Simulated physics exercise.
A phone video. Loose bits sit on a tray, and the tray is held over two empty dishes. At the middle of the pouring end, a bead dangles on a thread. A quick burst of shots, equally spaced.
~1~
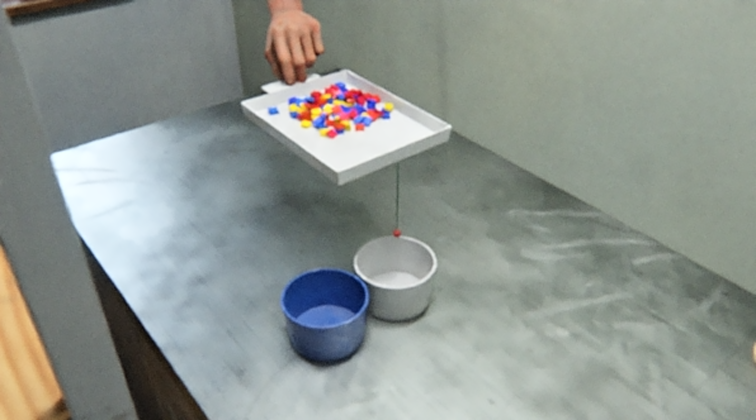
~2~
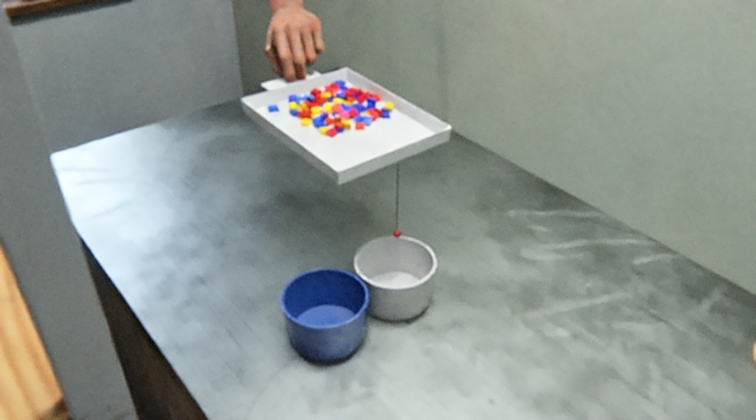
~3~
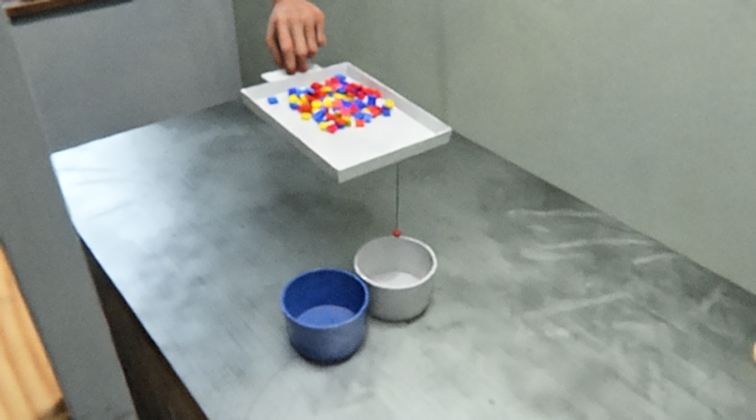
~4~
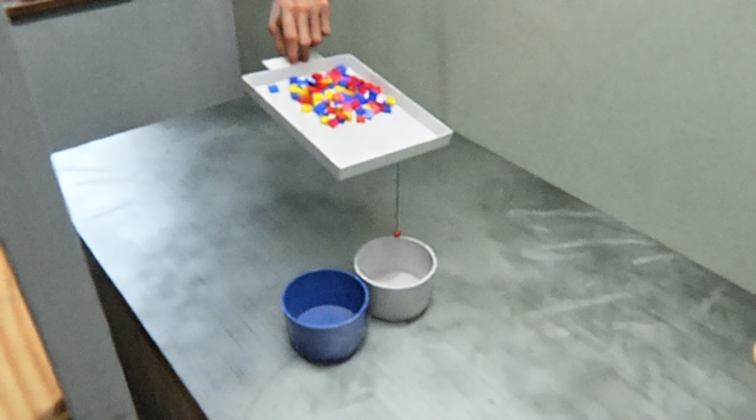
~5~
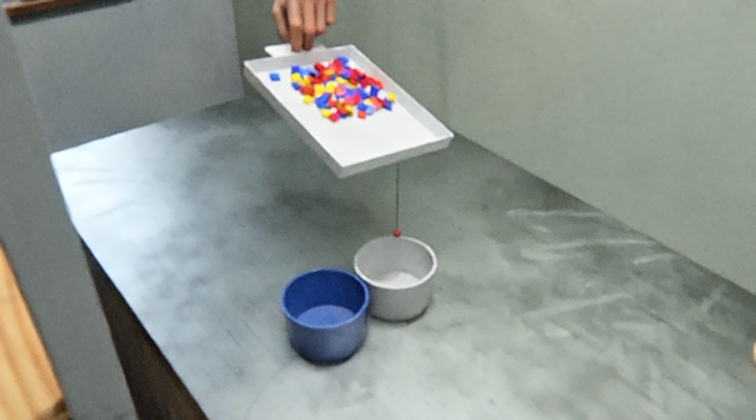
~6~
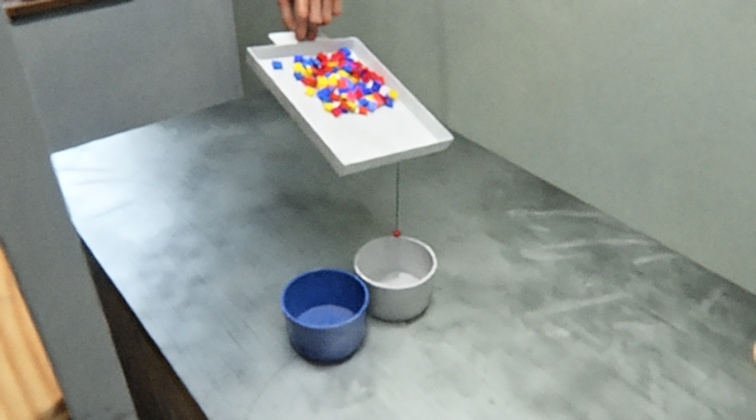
The footage shows a hand holding a white tray of colourful mosaic tiles above a blue dish and a white dish, a red bead hanging beneath; the hand gradually raises the tray's far end, tilting it toward the dishes.
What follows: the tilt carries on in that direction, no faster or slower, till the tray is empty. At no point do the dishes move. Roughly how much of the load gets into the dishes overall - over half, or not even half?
Not even half gets in.
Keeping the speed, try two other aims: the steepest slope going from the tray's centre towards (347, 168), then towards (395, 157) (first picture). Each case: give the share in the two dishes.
About 60 % and about 40 %.
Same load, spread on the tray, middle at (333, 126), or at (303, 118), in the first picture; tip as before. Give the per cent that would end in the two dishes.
10 % and 0 %.
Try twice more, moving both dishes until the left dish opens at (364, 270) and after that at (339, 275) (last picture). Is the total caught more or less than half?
Held in all, by try: A larger portion, then a smaller portion.
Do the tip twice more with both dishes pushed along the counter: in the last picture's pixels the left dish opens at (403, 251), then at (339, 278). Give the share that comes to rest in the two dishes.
Close to 80 in a hundred, then close to 20 in a hundred.
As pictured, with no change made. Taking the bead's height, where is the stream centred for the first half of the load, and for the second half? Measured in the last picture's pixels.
Initially about (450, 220); subsequently about (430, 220).
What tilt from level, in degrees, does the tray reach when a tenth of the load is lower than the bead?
It is at around 80 degrees.
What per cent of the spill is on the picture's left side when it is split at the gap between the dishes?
Estimate: Roughly 0 %.
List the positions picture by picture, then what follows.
Corners of the pouring end at (338, 170) and (449, 126), level; middle of the load at (340, 108), mosaic tiles; left dish at (350, 335); right dish at (420, 296); bead on its thread at (397, 233), in the first picture.
Corners of the pouring end at (339, 170) and (449, 127), level; middle of the load at (340, 106), in the second picture.
Corners of the pouring end at (339, 168) and (450, 129), tipped barely, lowest at the right corner; middle of the load at (340, 102), in the third picture.
Corners of the pouring end at (341, 166) and (451, 132), tipped a little, lowest at the right corner; middle of the load at (341, 95), in the fourth picture.
Corners of the pouring end at (343, 164) and (451, 134), tipped clearly, lowest at the right corner; middle of the load at (342, 87), in the fifth picture.
Corners of the pouring end at (345, 163) and (451, 137), tipped clearly, lowest at the right corner; middle of the load at (345, 81); left dish at (350, 335); right dish at (420, 296), in the sixth picture.
Soon after the last picture, tray tipped steeply; nearly all on the tray; a small part in the air.
A little later, tray tipped past a quarter turn; about two thirds on the tray; about a third outside both.
Later still, tray tipped past a quarter turn; a stray few in the right dish; nearly all outside both.
At rest, tray tipped past a quarter turn; none in the left dish; a stray few in the right dish; nearly all outside both.
